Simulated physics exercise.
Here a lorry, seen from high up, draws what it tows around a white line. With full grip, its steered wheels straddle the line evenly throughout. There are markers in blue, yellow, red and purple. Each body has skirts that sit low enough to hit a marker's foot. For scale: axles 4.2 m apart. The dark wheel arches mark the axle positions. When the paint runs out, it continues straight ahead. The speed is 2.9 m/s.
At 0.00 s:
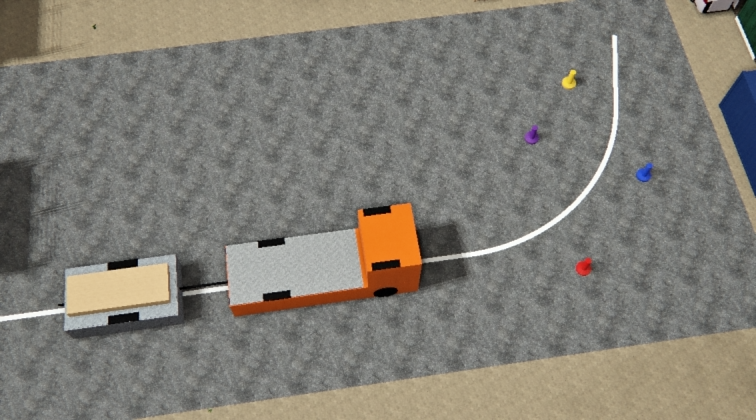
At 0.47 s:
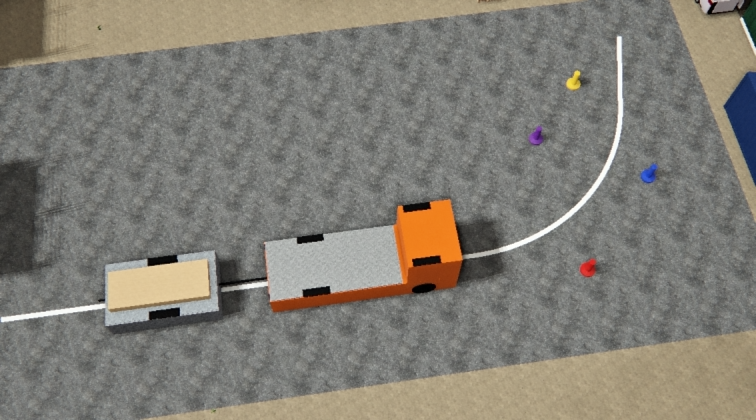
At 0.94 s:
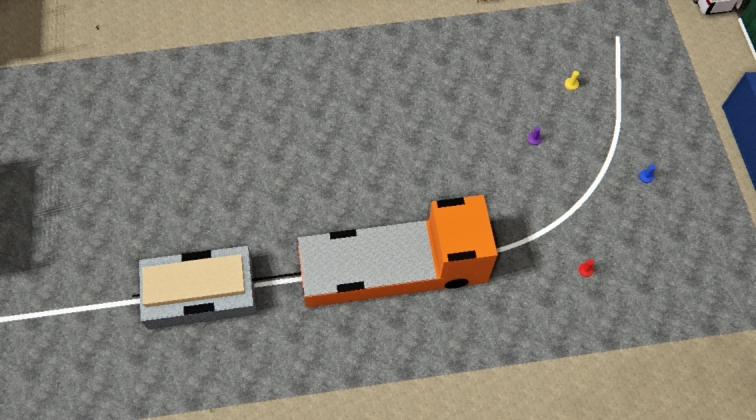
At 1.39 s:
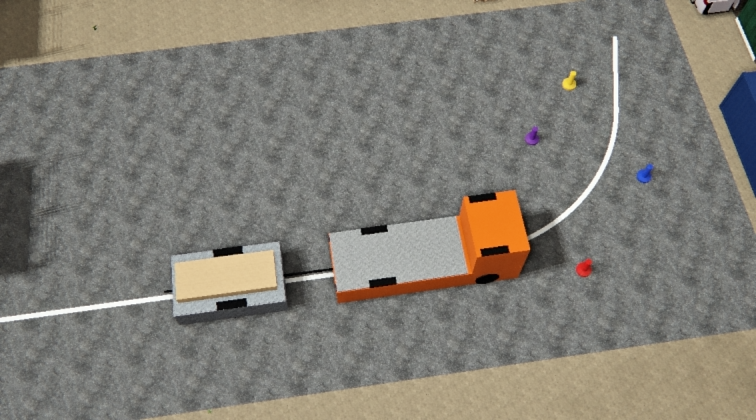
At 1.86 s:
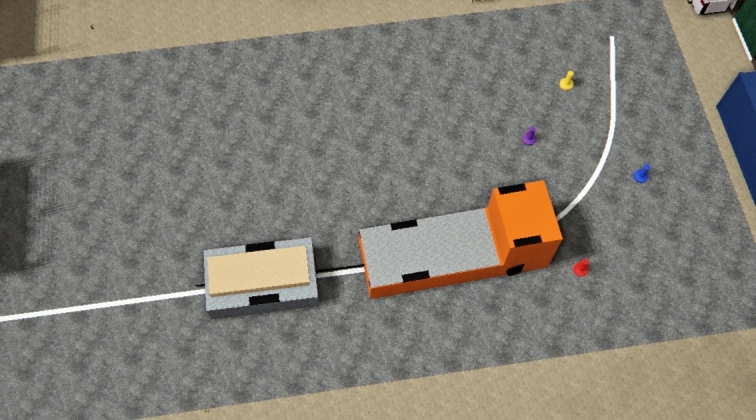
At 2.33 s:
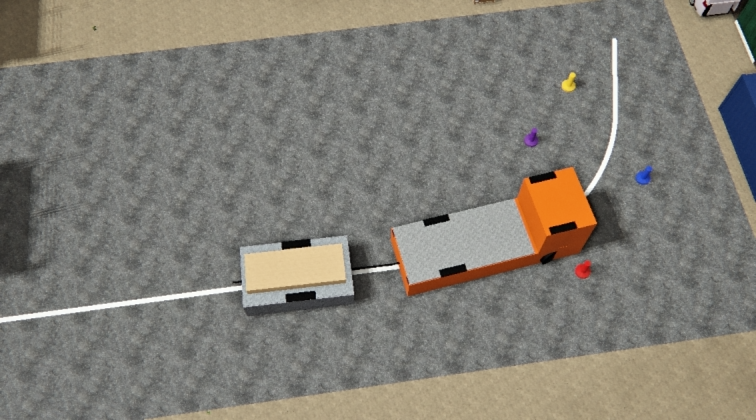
On a dark grey, mottled floor edged with tan ground, seen from high above, a white line runs from the left and curves up at the right. An orange lorry with a grey bed tows a grey trailer with a tan top, while yellow, purple, blue and red markers stand around the bend. The lorry rolls rightward along the line, then angles slightly upward into the curve, the trailer following.
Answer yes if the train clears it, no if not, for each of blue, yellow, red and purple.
Blue: No, yellow: No, red: Yes, purple: Yes.
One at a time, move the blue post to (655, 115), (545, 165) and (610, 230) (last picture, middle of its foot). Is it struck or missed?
The first place gets a hit, the second a hit, the third a hit.
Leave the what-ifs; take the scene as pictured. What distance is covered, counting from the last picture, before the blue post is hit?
After roughly 4.0 metres.
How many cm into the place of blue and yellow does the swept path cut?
For blue around 30, for yellow around 40.
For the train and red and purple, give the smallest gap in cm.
Red 40 and purple 20.
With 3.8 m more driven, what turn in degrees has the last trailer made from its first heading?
The last trailer ends up roughly 5° off its starting direction.
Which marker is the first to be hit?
First one: Blue.
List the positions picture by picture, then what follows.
The first picture shows nose (410, 250); last axle (123, 291); still straight; blue (645, 172), yellow (570, 80), red (585, 266), purple (533, 135); 1 trailer.
The second picture shows nose (449, 247); last axle (163, 287); still straight.
The third picture shows nose (481, 242); last axle (198, 282); still straight.
The fourth picture shows nose (512, 237); last axle (230, 277); still straight.
The fifth picture shows nose (541, 227); last axle (262, 273); turned 2°.
The sixth picture shows nose (572, 214); last axle (298, 270); turned 7°; blue (645, 175), yellow (570, 83), red (584, 269), purple (532, 138).
By 3.7 s, the last axle is at (395, 257) of the last picture, 5 cm off the line; the lorry has hit blue.
By 5.7 s, the last axle is at (512, 214) of the last picture, 85 cm off the line.
By 6.1 s, the last axle is at (531, 200) of the last picture, 105 cm off the line; the lorry has hit yellow.
By 7.3 s, the last axle is at (576, 143) of the last picture, 145 cm off the line; purple has been passed with 25 cm to spare.
By 10.7 s, the last axle is out of the picture, 25 cm off the line; 2 of 4 struck in all.
